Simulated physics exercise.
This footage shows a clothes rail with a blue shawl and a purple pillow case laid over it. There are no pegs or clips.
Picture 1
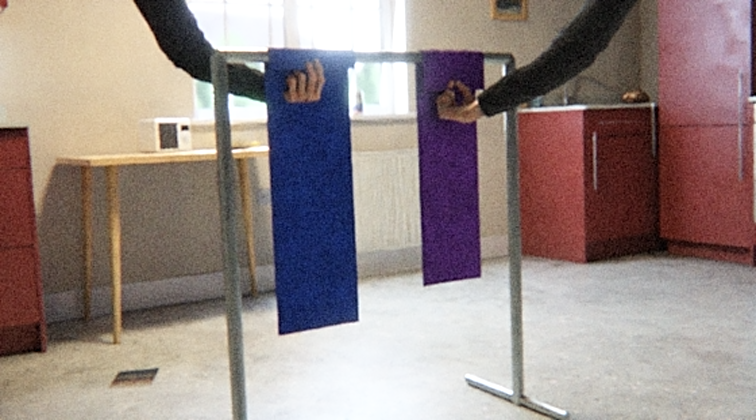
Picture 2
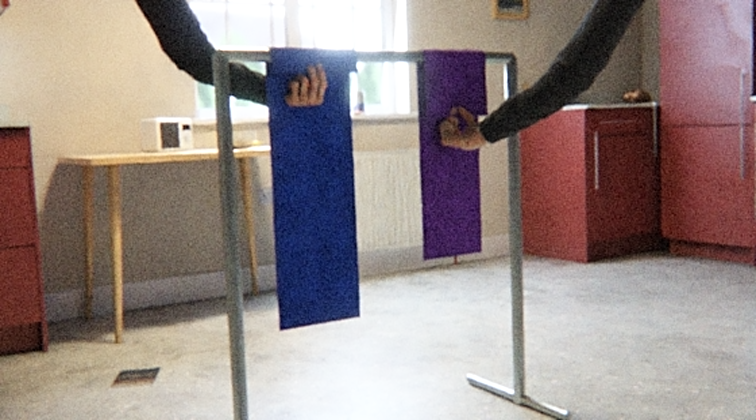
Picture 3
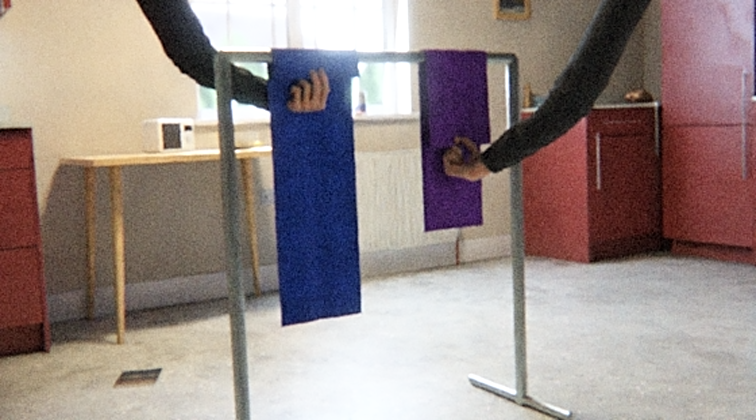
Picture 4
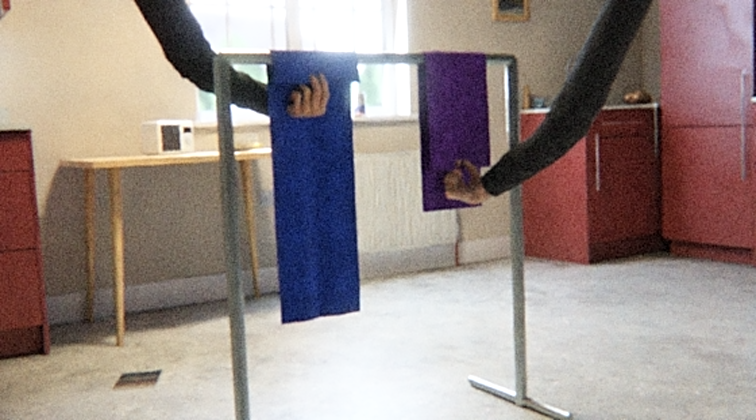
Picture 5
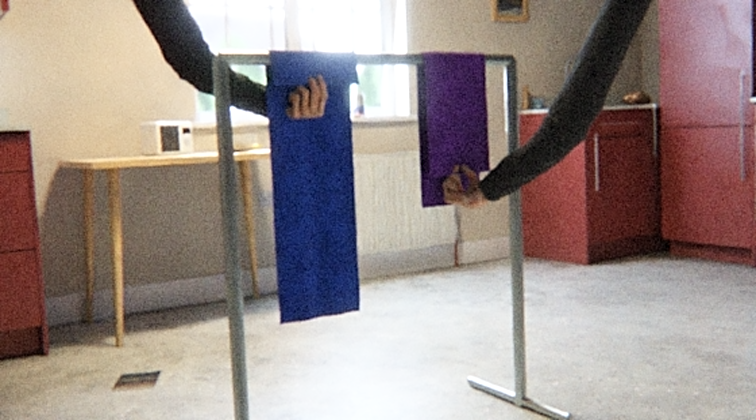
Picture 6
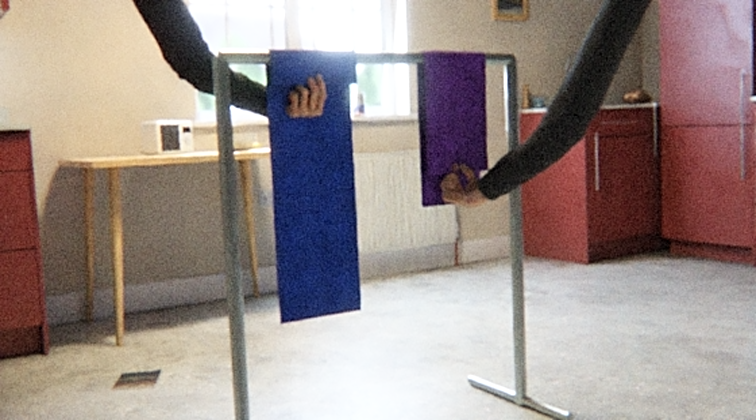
The video shows a blue cloth and a purple cloth draped over a rail, each gripped by a hand. The right hand draws the purple one downward as its longer hanging end rises, while the blue one shifts only slightly.
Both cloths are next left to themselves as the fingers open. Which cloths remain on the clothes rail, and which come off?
Result: The blue shawl comes off; the purple pillow case remains in place.
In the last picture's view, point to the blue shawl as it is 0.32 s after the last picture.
Its middle is near (317, 237).
Then, 0.32 s on from there, shawl clear of the rail and dropping near (317, 237); pillow case as it was left.
Then, 0.56 s on from there, shawl clear of the rail and dropping; pillow case as it was left.
Then, 0.84 s on from there, shawl in a heap on the floor; pillow case as it was left.
In the end, shawl in a heap on the floor; pillow case as it was left. The blue shawl is pulled off by its long side and the purple pillow case stays on.
